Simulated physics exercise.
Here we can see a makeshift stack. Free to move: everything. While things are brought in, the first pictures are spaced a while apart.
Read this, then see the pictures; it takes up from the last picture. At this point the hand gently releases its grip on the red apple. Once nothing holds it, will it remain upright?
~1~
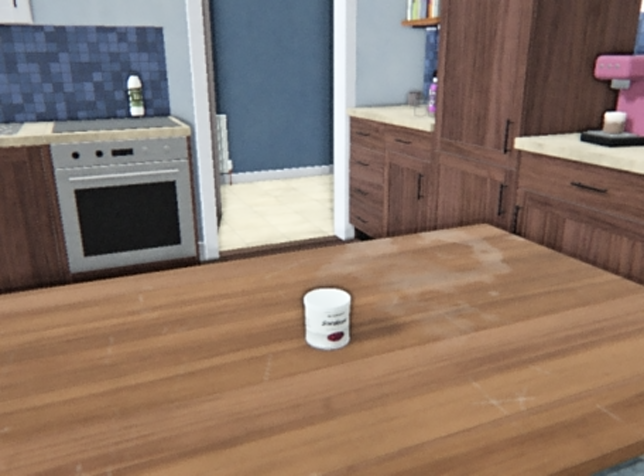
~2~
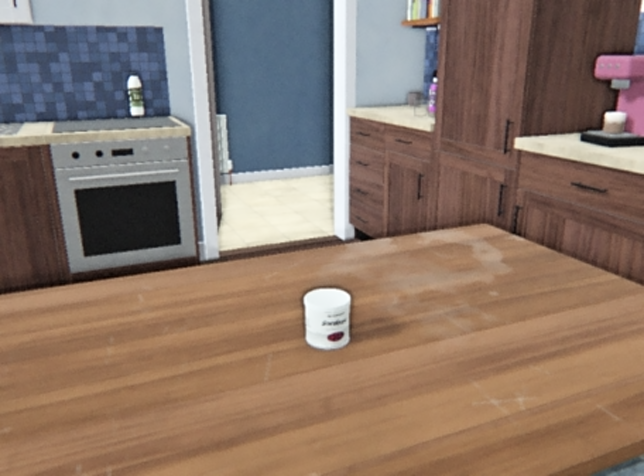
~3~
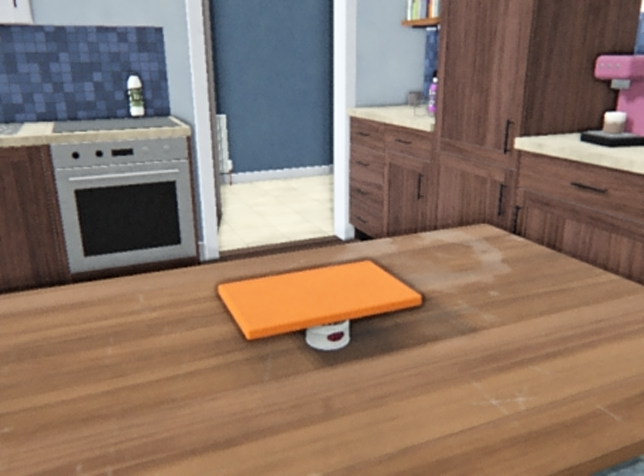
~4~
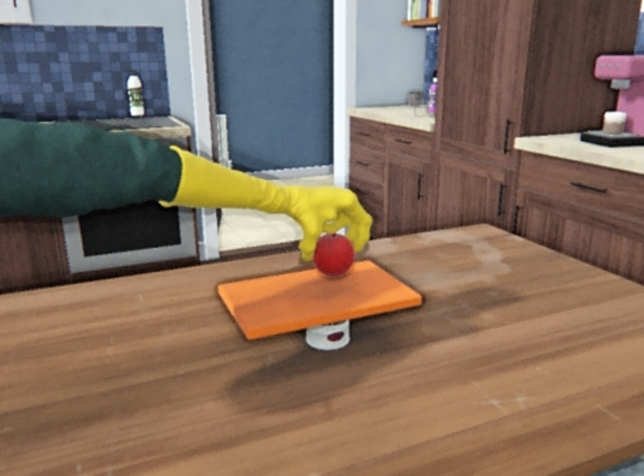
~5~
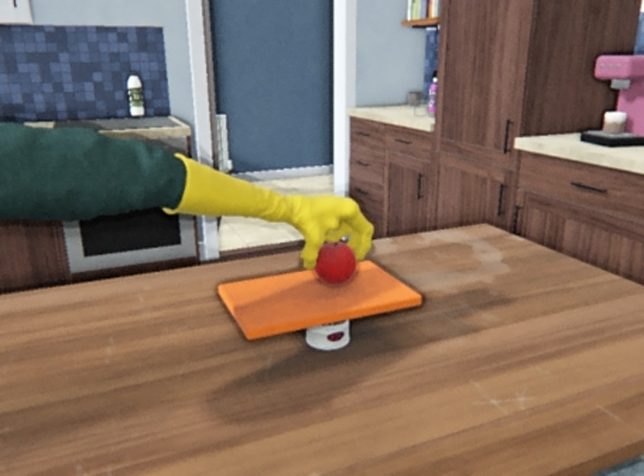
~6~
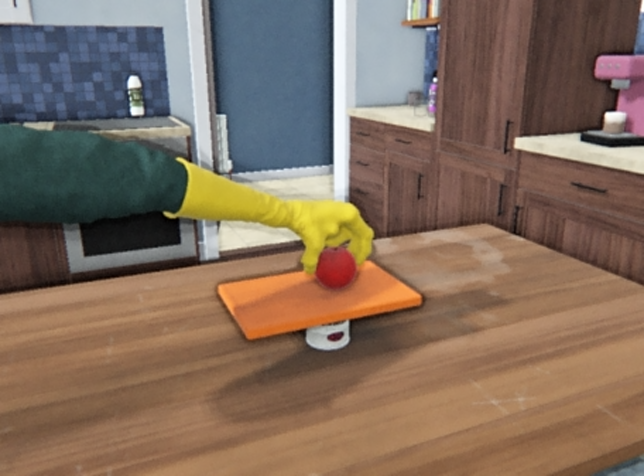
My guess is that nothing will drop.
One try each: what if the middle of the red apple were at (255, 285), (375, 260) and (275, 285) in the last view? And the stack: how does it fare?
Try one: Collapse; try two: Stable; try three: Collapse.
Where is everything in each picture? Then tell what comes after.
The last thing is not in view yet; white tin (328, 319), in the first frame.
The last thing is not in view yet; white tin (328, 319), in the second frame.
The last thing is not in view yet, in the third frame.
Coming down; red apple (333, 255), in the fourth frame.
Coming down; red apple (335, 263), in the fifth frame.
Set down, still held; red apple (335, 268), in the sixth frame.
Then, 0.20 s past the last view, nothing moves.
Then, 0.60 s past the last view, red apple resting near (335, 269).
Finally, all 3 still in place. Final places as the last picture's camera would see them, red apple near (335, 269). The stack stays up.
